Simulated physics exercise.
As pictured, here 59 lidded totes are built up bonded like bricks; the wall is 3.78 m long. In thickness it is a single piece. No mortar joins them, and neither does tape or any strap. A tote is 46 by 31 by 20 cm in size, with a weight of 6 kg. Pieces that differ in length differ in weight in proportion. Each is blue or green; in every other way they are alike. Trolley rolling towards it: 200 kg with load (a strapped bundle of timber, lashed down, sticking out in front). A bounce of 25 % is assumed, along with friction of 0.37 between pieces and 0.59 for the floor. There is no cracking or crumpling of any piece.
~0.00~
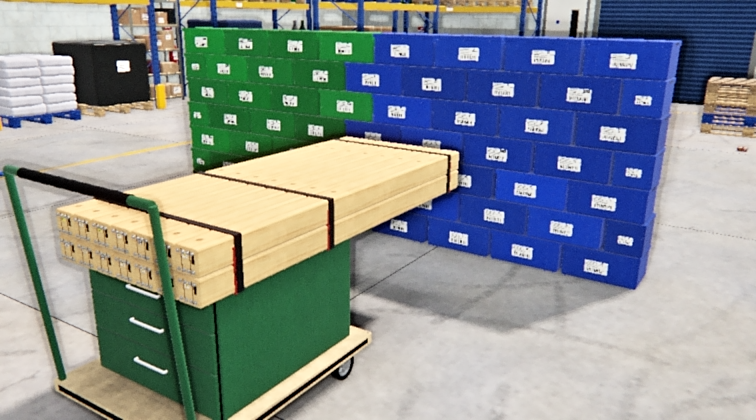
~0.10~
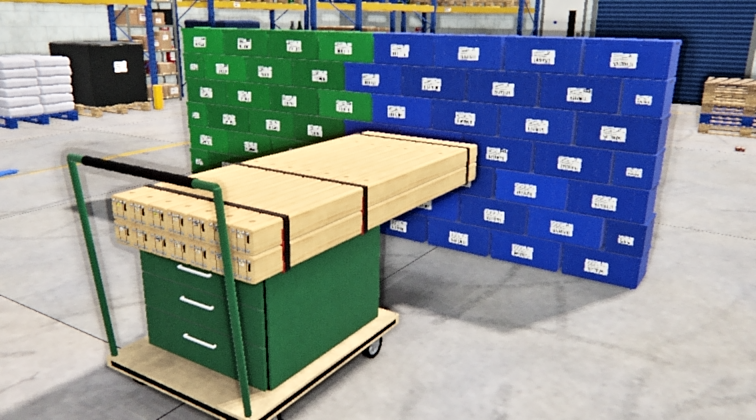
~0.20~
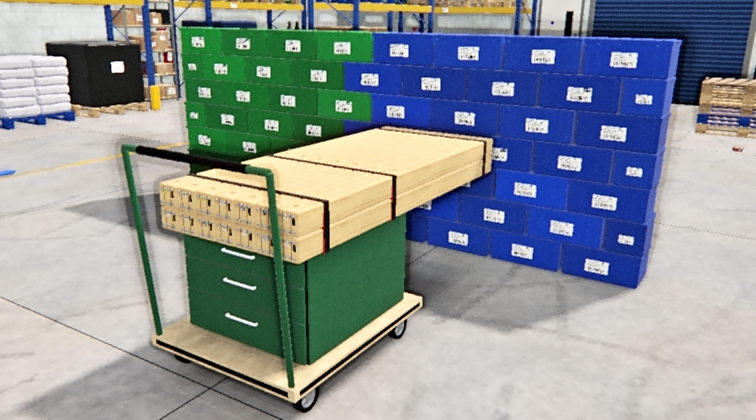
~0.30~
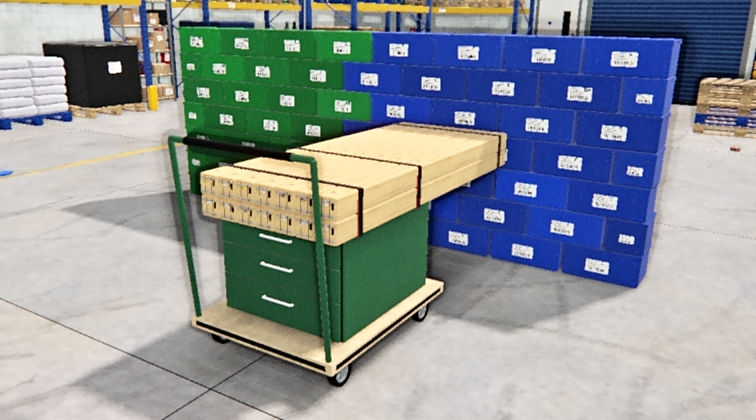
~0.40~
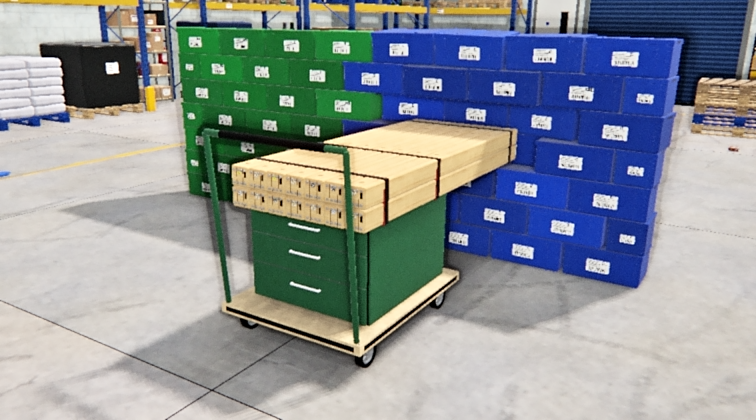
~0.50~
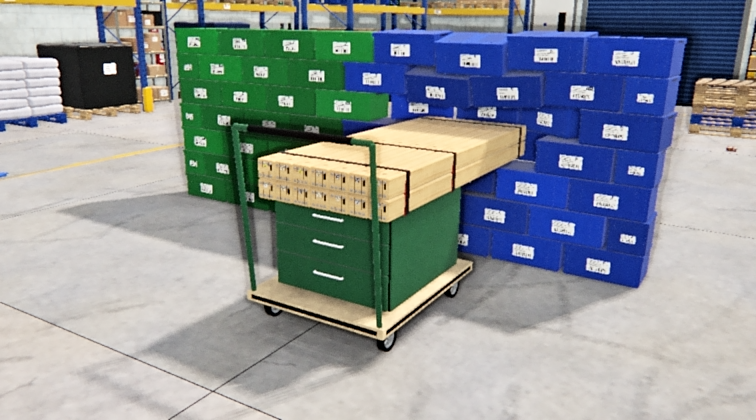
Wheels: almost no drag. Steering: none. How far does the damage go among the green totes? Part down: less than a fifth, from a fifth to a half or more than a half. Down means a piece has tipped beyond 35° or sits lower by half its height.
Down: Below a fifth of them.
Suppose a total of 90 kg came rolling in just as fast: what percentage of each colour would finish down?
You'd get green 0 and blue 40 percent.
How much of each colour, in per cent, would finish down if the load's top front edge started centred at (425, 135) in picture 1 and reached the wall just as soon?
Green 0%, blue 40%.
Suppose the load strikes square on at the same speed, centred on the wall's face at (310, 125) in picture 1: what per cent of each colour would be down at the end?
Result - green: 30 %; blue: 20 %.
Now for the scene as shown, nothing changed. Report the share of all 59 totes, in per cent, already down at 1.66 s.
15 per cent at that moment.
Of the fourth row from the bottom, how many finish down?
2 in total.
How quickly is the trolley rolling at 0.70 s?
Roughly 1.6 m/s.
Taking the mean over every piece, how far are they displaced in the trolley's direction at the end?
20 cm or so.
After 0.70 s, load 66 cm past the wall's line, still rolling; none of the 28 green totes down (5 of 59 in all colours); top green tote unmoved; top blue tote leaning 28°, 16 cm lower.
After 1.02 s, load 1.07 m past the wall's line, still rolling; none of the 28 green totes down (8 of 59 in all colours); top green tote unmoved; top blue tote leaning 63°, 29 cm lower.
After 1.66 s, load 1.26 m past the wall's line, stopped; none of the 28 green totes down (10 of 59 in all colours); top green tote unmoved; top blue tote leaning 23°, 32 cm lower.
At rest (3.0 s), load 1.26 m past the wall's line, stopped; none of the 28 green totes down (10 of 59 in all colours); top green tote unmoved; top blue tote 37 cm lower. That is 0 per cent. As the last picture would show them, middles, top green tote near (209, 41), top blue tote near (502, 101).
